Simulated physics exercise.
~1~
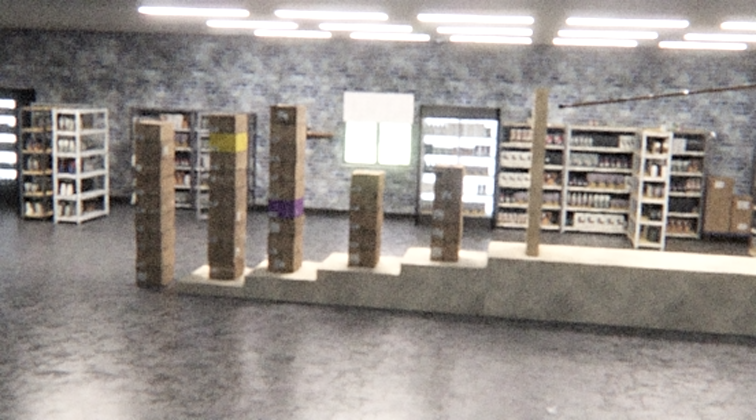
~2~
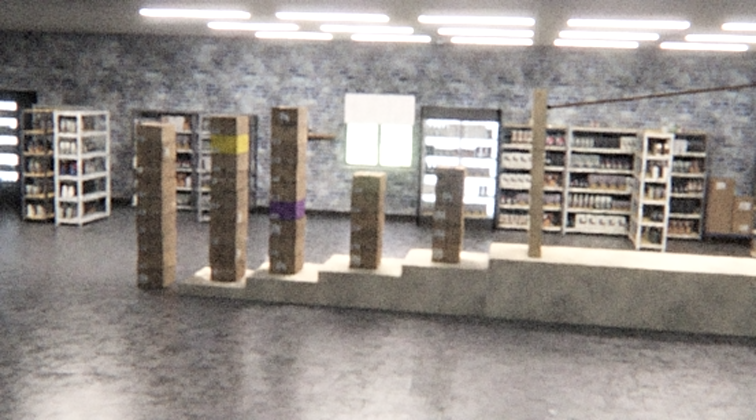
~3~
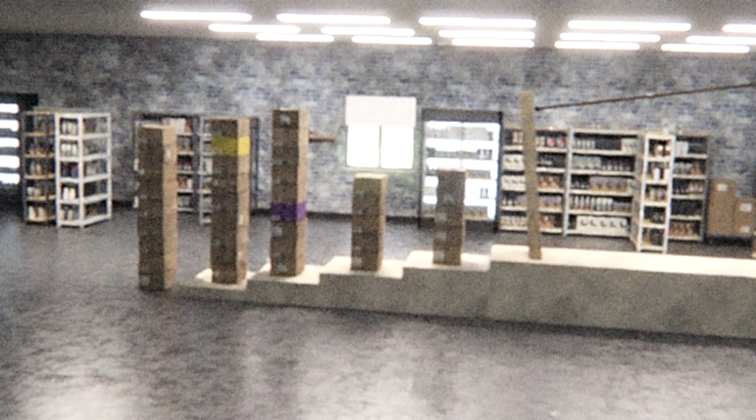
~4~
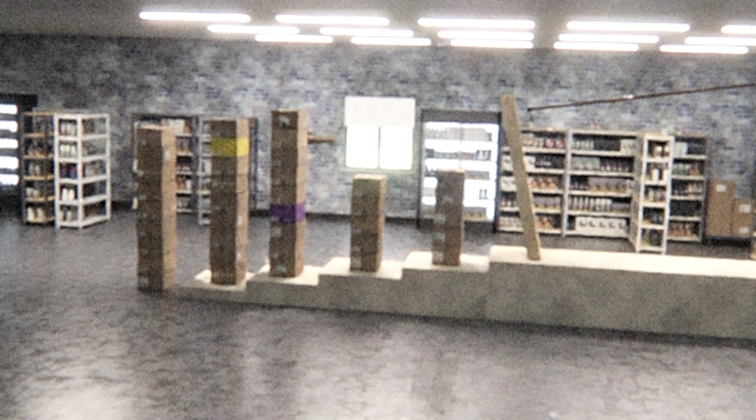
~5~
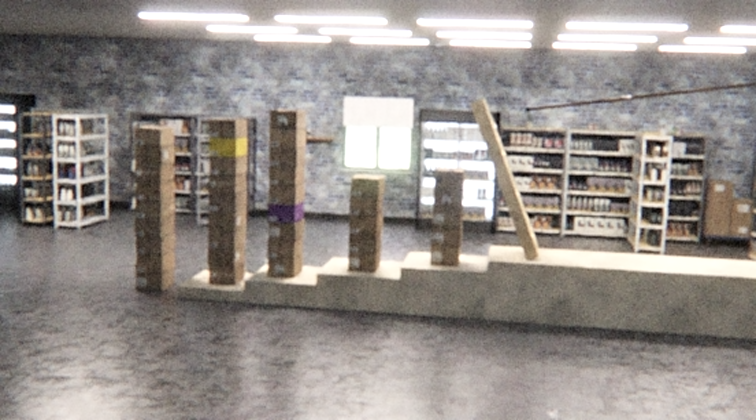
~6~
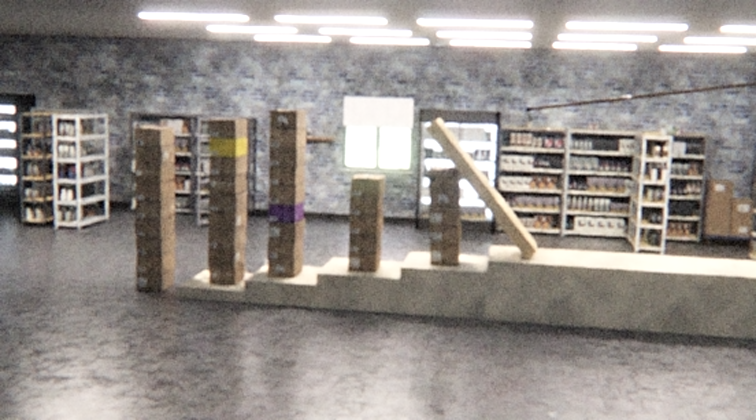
In a wide store-like room with a mottled brick wall, stocked shelves and bright strip lights, seen from the front at a distance, the view stays nearly still. Five columns of brown cartons, one with a yellow piece and another with a purple one, stand on pale steps left of an upright board. A thin pole pushes the board's top leftward, then halts as the board leans steeply to the nearest column.
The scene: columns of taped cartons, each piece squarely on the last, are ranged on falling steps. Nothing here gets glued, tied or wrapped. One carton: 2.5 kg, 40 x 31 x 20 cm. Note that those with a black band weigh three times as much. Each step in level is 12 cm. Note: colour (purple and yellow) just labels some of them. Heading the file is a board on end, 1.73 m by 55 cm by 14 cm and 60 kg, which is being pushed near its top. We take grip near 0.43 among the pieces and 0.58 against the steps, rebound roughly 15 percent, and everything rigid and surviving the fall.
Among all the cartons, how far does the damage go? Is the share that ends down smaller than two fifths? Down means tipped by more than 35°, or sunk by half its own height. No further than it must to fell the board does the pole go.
No, more than two in five are down.
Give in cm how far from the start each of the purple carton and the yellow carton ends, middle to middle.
Purple ends up 100 cm away; yellow ends up 480 cm away.
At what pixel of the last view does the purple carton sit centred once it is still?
Roughly at (211, 244).
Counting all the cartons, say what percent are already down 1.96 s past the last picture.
45 per cent at that moment.
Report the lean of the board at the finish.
About 80° from upright.
Then, 0.48 s later than the last frame, board 73° from upright; 6 of the 37 cartons down; purple carton moved 9 cm.
Then, 1.96 s later than the last frame, board 80° from upright; 17 of the 37 cartons down; purple carton tilted 40°, 15 cm lower; yellow carton tilted 16°, 6 cm lower.
Then, 2.56 s later than the last frame, board 80° from upright; 34 of the 37 cartons down; yellow carton tilted 50°, 46 cm lower; purple carton tilted 48°, 43 cm lower.
Then, 3.04 s later than the last frame, board 80° from upright; 34 of the 37 cartons down; purple carton tilted 49°, 42 cm lower; yellow carton tilted 39°, 1.16 m lower.
When it is over, board 80° from upright; 34 of the 37 cartons down; yellow carton upside down; purple carton tilted 49°, 42 cm lower. That is 92 per cent. In pixels of the last frame, middles, purple carton near (210, 244).
